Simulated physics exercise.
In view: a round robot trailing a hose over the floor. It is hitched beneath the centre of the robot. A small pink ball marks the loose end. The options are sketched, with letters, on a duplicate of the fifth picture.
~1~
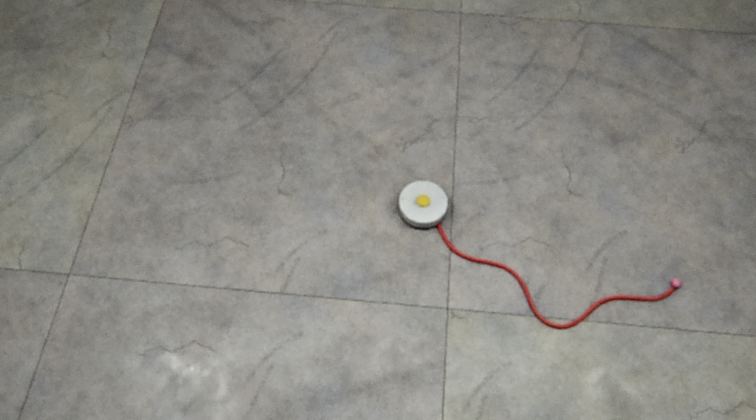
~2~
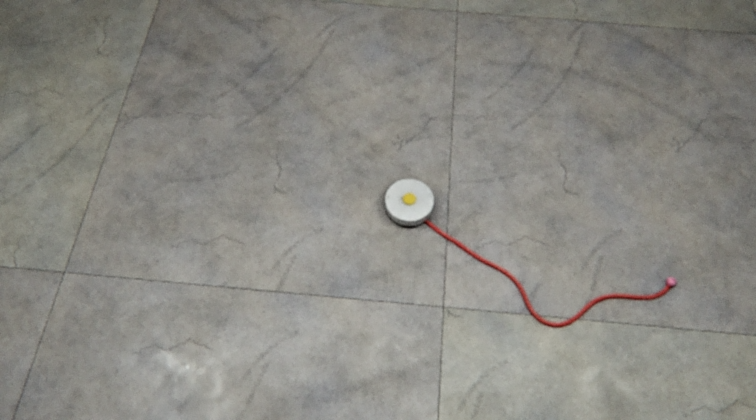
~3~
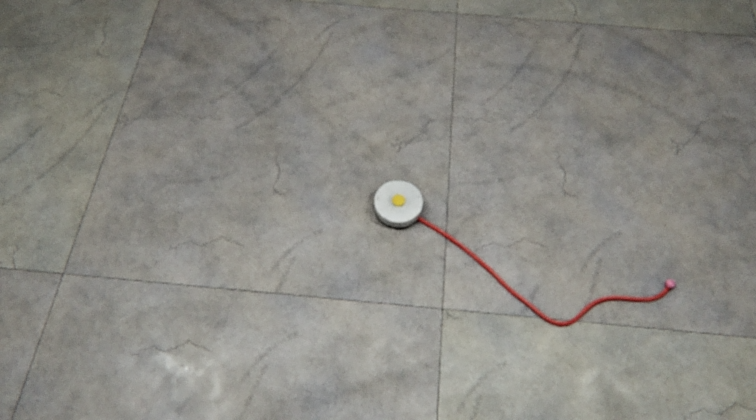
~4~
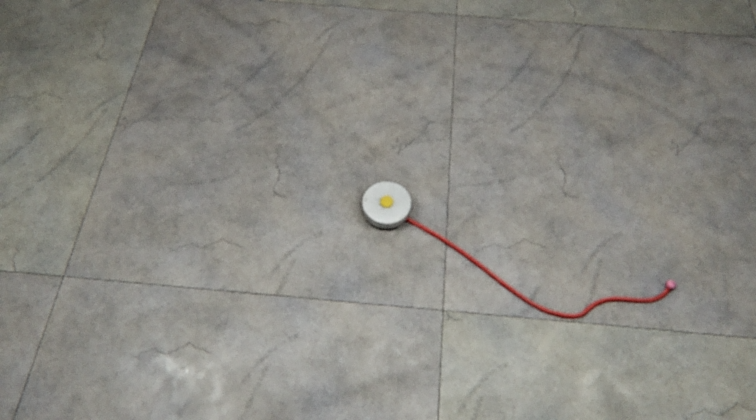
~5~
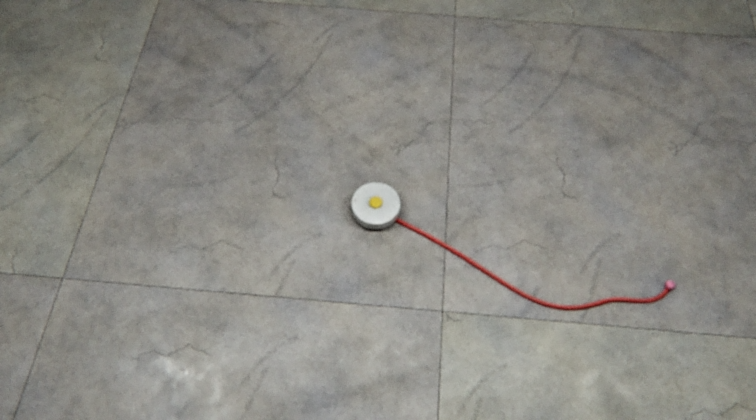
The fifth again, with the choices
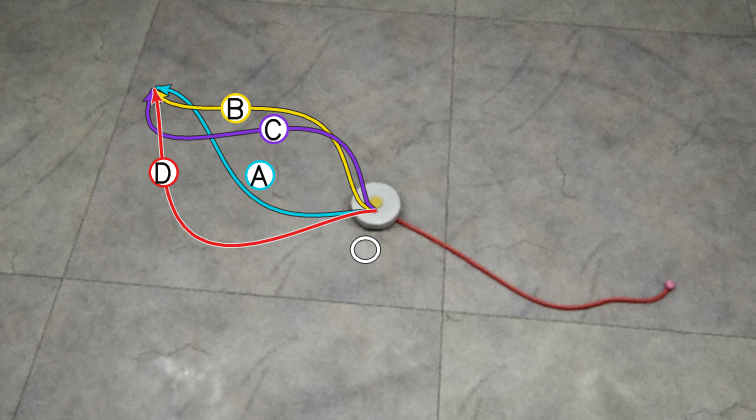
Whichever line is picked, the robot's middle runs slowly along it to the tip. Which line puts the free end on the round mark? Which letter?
Line D does it.
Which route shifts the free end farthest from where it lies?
D.
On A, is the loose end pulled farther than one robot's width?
On that route, yes.
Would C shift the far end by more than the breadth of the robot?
Yes.
On the copy, A from (376, 211) via (235, 178) to (157, 88); B from (376, 211) via (290, 112) to (155, 90); C from (376, 211) via (268, 130) to (153, 90); D from (376, 211) via (192, 234) to (154, 90); the ring at (365, 250).
On D. First, robot (235, 242), middle of the hose (401, 255), free end (561, 281).
Then, robot (160, 159), middle of the hose (290, 233), free end (444, 263).
Finally, robot (152, 82), middle of the hose (241, 177), free end (367, 246); the free end is on the ring.
By contrast, A leaves the free end at (389, 225); B leaves the free end at (410, 192); C leaves the free end at (403, 197).
